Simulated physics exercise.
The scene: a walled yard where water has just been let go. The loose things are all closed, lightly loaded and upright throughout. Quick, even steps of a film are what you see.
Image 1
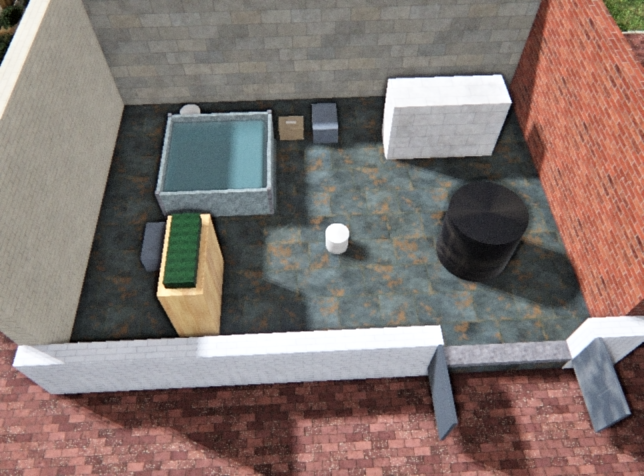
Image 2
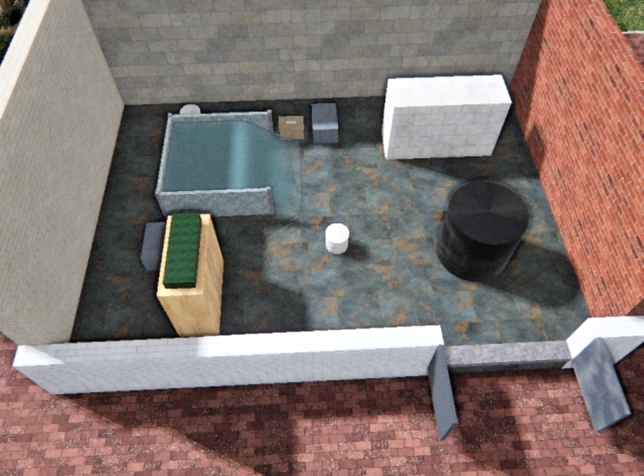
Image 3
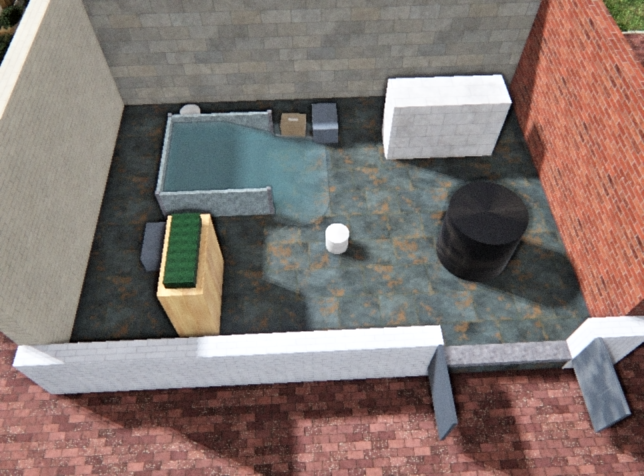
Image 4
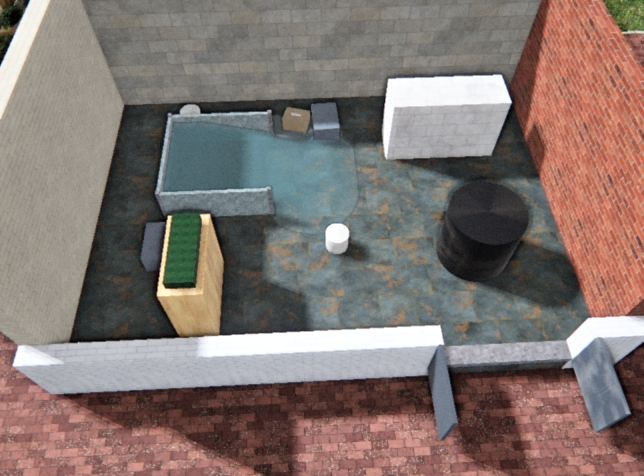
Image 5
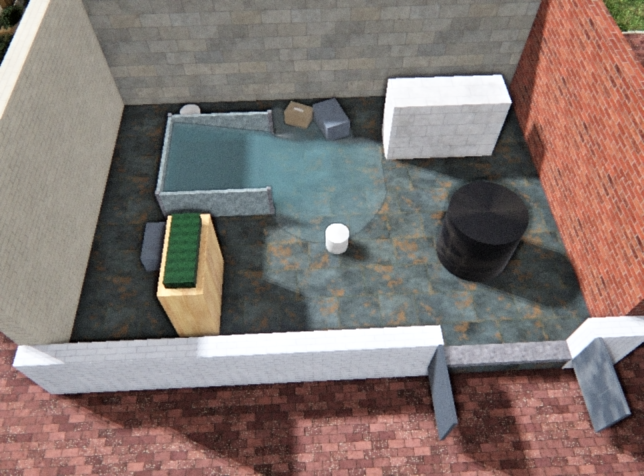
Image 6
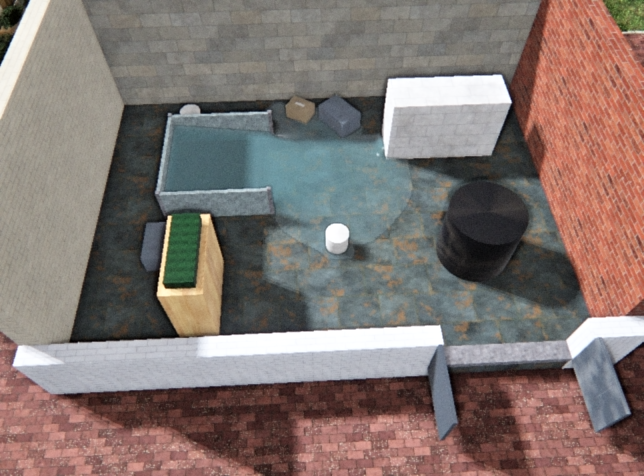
In a walled yard, water spread rightward across the floor from an opened tank at the upper left, and the small brown box and then the gray one beside it turned and shifted slightly.
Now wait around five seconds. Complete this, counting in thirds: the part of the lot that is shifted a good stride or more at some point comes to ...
It comes to between one and two thirds.
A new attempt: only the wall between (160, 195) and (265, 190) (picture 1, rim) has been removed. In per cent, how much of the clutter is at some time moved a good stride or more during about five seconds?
Result: Close to 20 %.
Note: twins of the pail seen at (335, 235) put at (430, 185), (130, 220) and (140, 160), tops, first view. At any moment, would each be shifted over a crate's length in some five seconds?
Taking them one at a time: Gets driven off, then remains close, then remains close.
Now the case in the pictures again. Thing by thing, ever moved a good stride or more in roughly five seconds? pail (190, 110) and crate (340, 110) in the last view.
Taking them as you listed them, I'd say too little for the first and travelled that much for the second.
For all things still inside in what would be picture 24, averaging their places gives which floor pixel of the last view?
Centre of the remaining clutter: Around (300, 167).
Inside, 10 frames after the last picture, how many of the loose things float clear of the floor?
By my tally, 1.
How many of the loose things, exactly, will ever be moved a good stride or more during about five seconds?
The count is 2.
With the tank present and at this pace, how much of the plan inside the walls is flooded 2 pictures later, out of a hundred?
My figure is about 30 percent.
A moment on, 2 of 5 are well off their spots; 0 afloat.
Next, 2 of 5 are well off their spots; 1 afloat.
Later, 1 of 5 are well off their spots; 1 afloat.
In the end, 2 of 5 are well off their spots, and 2 have been at some point; 1 afloat.
